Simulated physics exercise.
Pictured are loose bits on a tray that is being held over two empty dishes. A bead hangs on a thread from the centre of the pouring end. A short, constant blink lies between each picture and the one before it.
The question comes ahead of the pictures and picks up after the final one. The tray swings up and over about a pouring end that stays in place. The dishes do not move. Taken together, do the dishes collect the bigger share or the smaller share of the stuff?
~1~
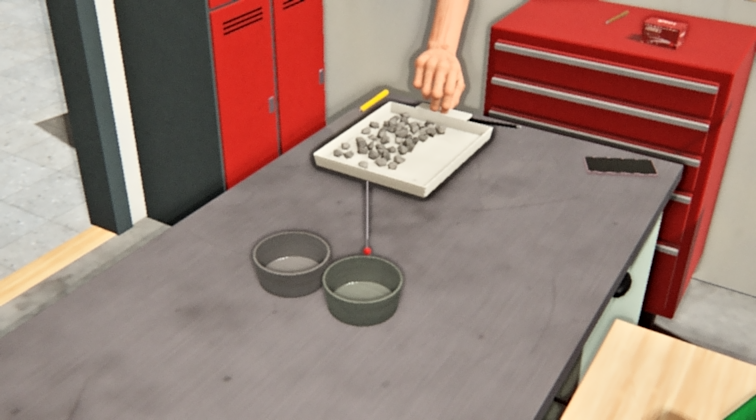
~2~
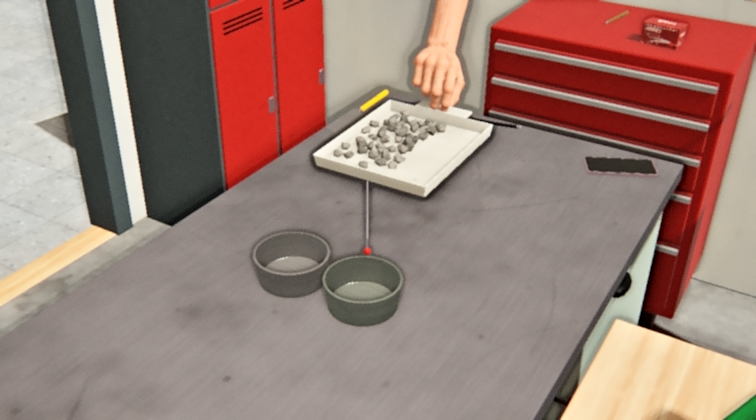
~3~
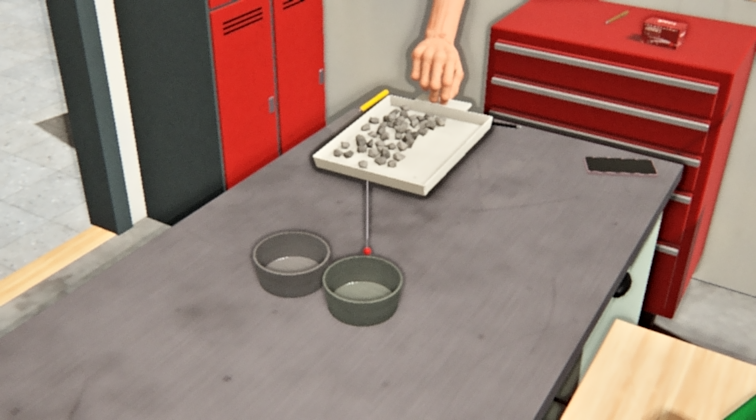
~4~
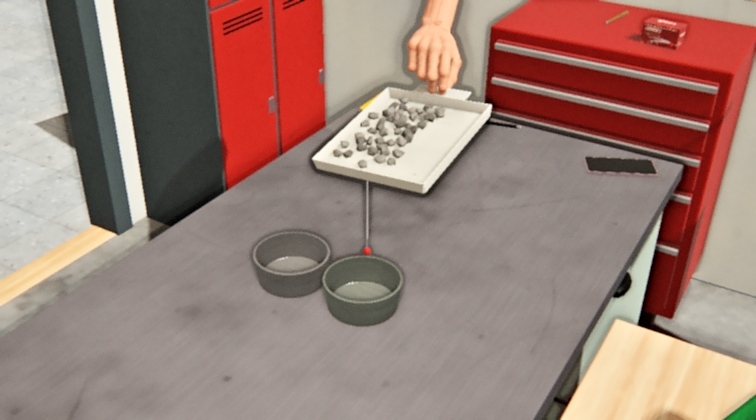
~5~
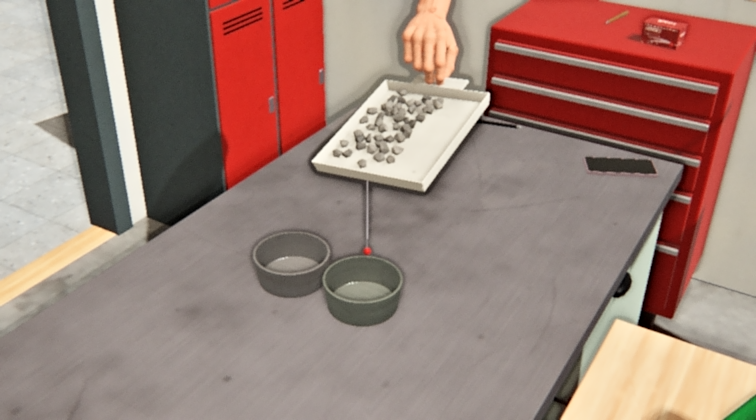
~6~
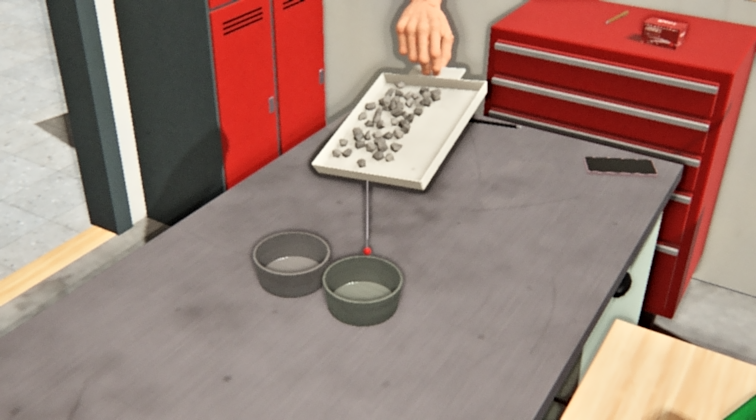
The bigger share.
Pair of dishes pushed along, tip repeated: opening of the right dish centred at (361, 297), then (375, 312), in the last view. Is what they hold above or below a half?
First try: A minority; second try: A minority.
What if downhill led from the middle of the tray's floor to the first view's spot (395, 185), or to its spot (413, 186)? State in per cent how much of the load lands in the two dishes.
I'd say roughly 40 percent with the first slope, 20 percent with the other.
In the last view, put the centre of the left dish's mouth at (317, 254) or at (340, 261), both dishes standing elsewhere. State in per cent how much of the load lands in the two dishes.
Trial 1 around 100 percent, trial 2 around 60 percent.
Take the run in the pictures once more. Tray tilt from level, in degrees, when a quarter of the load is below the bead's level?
The angle is roughly 95° at that point.
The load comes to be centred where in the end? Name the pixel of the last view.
Last view, resting centre - approx. (305, 275).
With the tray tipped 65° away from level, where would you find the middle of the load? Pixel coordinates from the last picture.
Around (342, 152).
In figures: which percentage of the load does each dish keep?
In the left dish you'd find about 60 % of the load, and in the right dish about 10 %.
Soon after the last picture, tray tipped steeply; nearly all on the tray; a stray few in the air.
A little later, tray tipped past a quarter turn; about a third on the tray; a small part in the right dish; about a third in the left dish; a stray few outside both; about a quarter in the air.
Later still, tray tipped past a quarter turn; a small part in the right dish; about two thirds in the left dish; about a quarter outside both.
At rest, tray tipped past a quarter turn; a small part in the right dish; about two thirds in the left dish; about a quarter outside both.
